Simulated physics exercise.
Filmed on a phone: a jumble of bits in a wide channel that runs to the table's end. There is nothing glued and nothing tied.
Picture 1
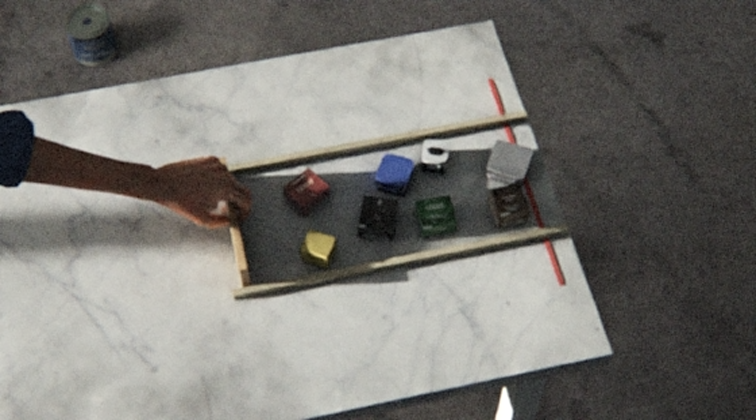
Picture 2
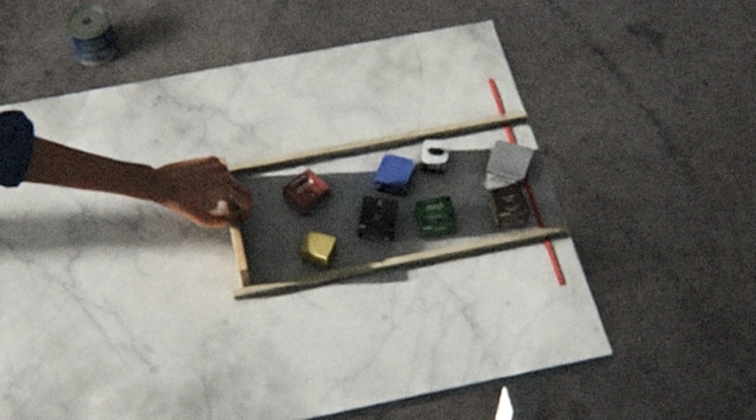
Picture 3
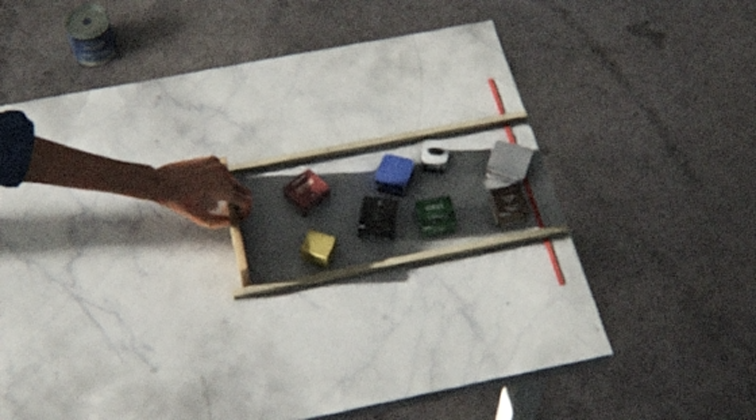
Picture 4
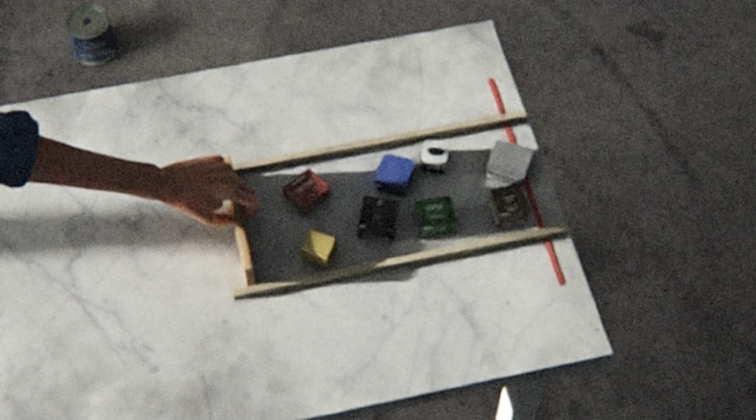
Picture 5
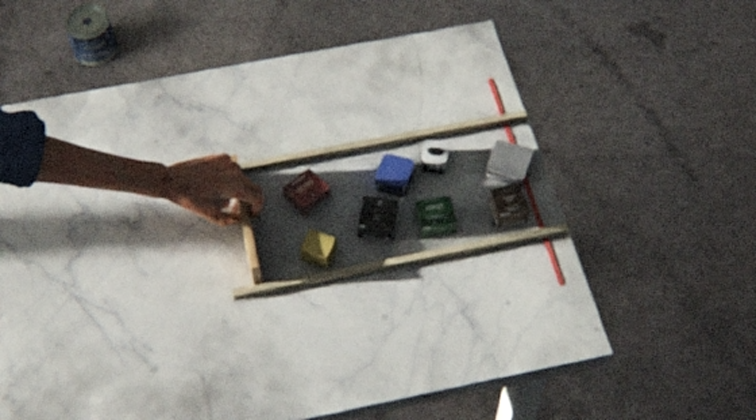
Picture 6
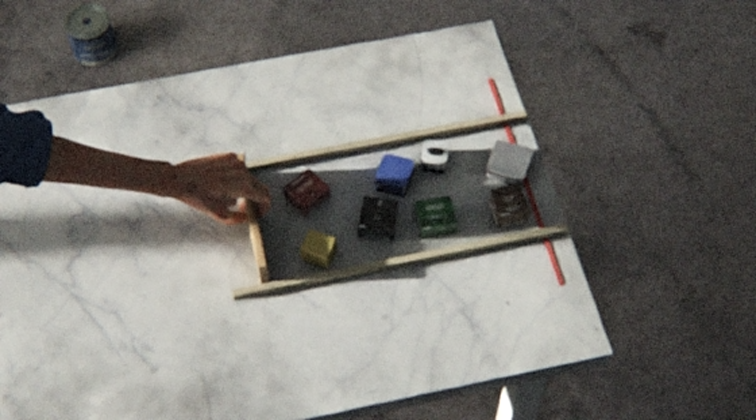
The video shows a hand holding a wooden board across a channel between two wooden strips on a marble-patterned tabletop, then sliding it slightly right, while the small coloured boxes and cases ahead of it stay still.
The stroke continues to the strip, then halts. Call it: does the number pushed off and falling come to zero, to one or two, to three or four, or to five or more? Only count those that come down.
It comes to five or more.
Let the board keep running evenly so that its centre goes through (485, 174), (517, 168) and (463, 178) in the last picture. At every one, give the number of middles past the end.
In that order 3, 6 and 0.
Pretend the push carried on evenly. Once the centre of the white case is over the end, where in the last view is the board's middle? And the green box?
The middle is at (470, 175) when it's the white case, and at (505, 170) when it's the green box.
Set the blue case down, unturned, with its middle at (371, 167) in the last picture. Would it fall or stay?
Result: It remains there.
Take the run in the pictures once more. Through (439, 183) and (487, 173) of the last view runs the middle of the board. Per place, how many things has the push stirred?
The counts are 8 and 8.
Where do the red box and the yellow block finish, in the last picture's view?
(535, 144) and (548, 196), roughly.
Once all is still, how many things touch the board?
The count in contact is 2.
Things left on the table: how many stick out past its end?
It comes to 2.
Early on, none off yet; grey case at rest near (509, 164); brown box at rest near (509, 206); white case moving near (442, 155).
Finally, the number that fall off is five or more; lost, black box, blue case, green box, white case, brown box and grey case.
